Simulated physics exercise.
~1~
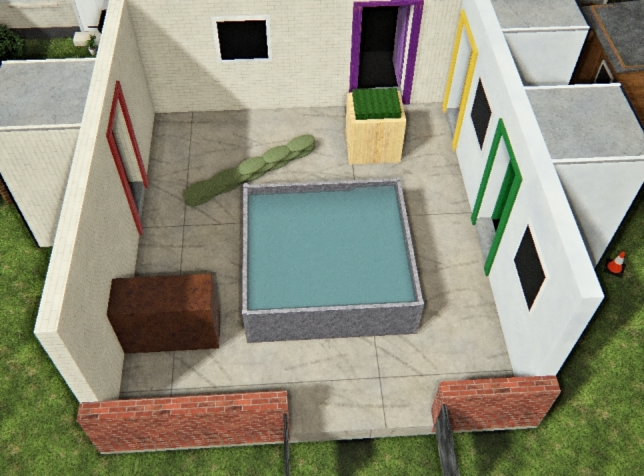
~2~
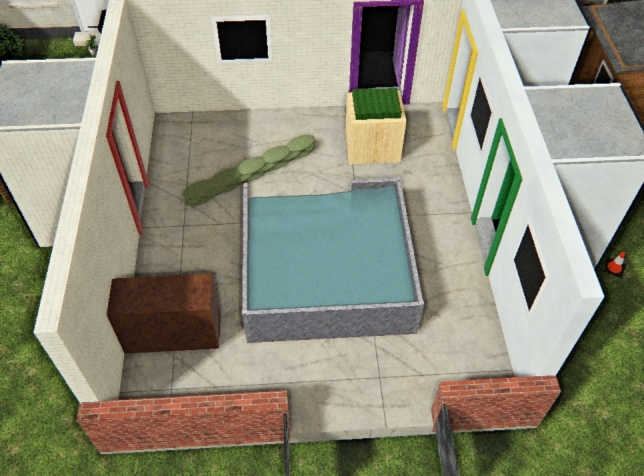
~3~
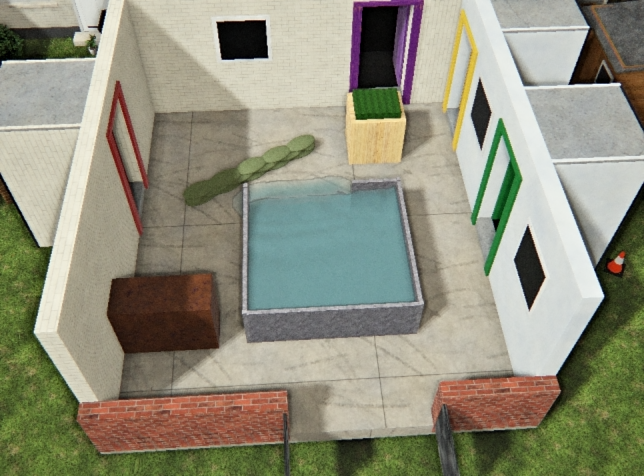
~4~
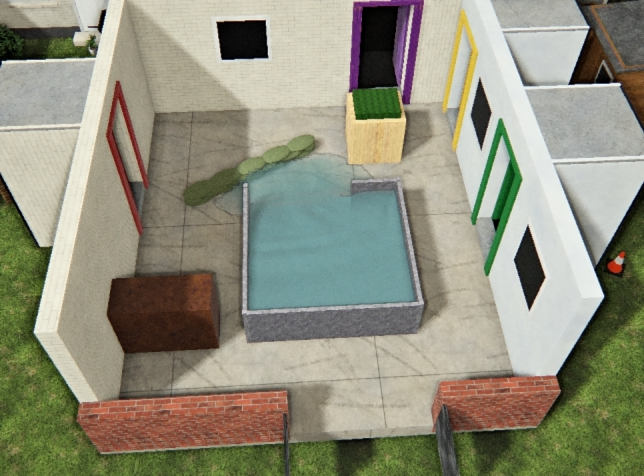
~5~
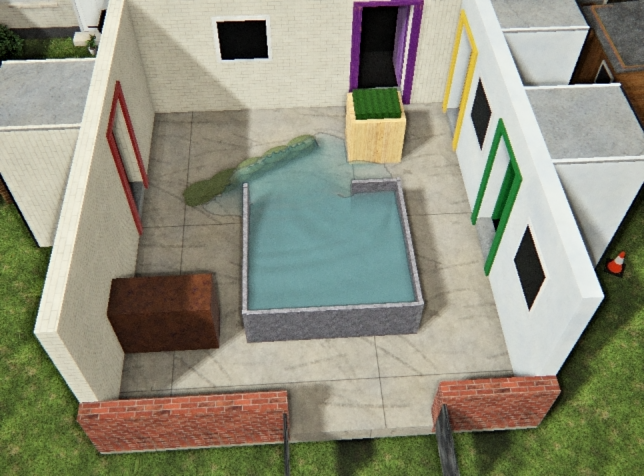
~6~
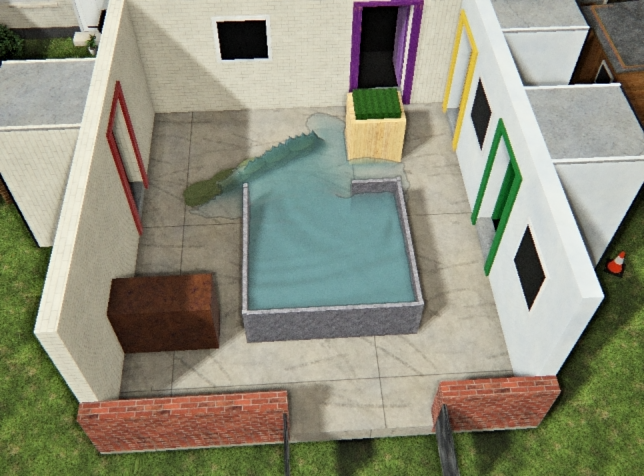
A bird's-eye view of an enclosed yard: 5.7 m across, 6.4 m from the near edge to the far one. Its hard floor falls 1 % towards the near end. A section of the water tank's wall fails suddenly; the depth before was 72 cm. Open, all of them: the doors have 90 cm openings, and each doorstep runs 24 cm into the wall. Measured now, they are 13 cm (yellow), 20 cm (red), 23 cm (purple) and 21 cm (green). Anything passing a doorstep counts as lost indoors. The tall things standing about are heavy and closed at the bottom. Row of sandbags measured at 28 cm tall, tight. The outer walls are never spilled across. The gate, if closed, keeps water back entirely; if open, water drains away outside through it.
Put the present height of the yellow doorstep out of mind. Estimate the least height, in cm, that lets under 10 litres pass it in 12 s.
I would say 20 cm.
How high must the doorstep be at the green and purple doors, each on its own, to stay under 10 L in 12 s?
Close to 10.5 cm (green) and close to 14.5 cm (purple).
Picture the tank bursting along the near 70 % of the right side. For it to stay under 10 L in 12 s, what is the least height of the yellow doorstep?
The answer is some 19 cm.
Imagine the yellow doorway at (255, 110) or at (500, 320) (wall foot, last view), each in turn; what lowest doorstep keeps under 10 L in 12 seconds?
Minimums: About 16 cm and 11.5 cm.
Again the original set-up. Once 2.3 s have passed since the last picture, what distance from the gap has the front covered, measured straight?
About 4.0 metres out.
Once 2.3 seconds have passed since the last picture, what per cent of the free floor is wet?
About 65 per cent.
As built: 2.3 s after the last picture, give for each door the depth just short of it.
Centimetres: Yellow = 23, red = 9, purple = 13, green = 11.
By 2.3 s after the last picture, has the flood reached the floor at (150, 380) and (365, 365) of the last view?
First untouched, then untouched.
Then, 0.7 s after the last picture water covers 30 % of the floor, deepest (56 cm) near (258, 180); it has not reached the yellow door.
Then, 2.3 s after the last picture water covers 65 % of the floor, deepest (38 cm) near (155, 116); 23 cm at the yellow door, 13 litres in over its 13 cm doorstep.
Then, 11.3 s after the last picture water covers 95 % of the floor, deepest (16 cm) near (236, 271); 9 cm at the yellow door, 79 litres in over its 13 cm doorstep.
At the yellow door as built, the water peaked near 23 cm, 2.3 s after the last picture.
With a doorstep of 18 cm, 19 litres would have come in within the 12 s; with 24.5 cm, 0 litres. So under 10 litres takes about 20 cm.
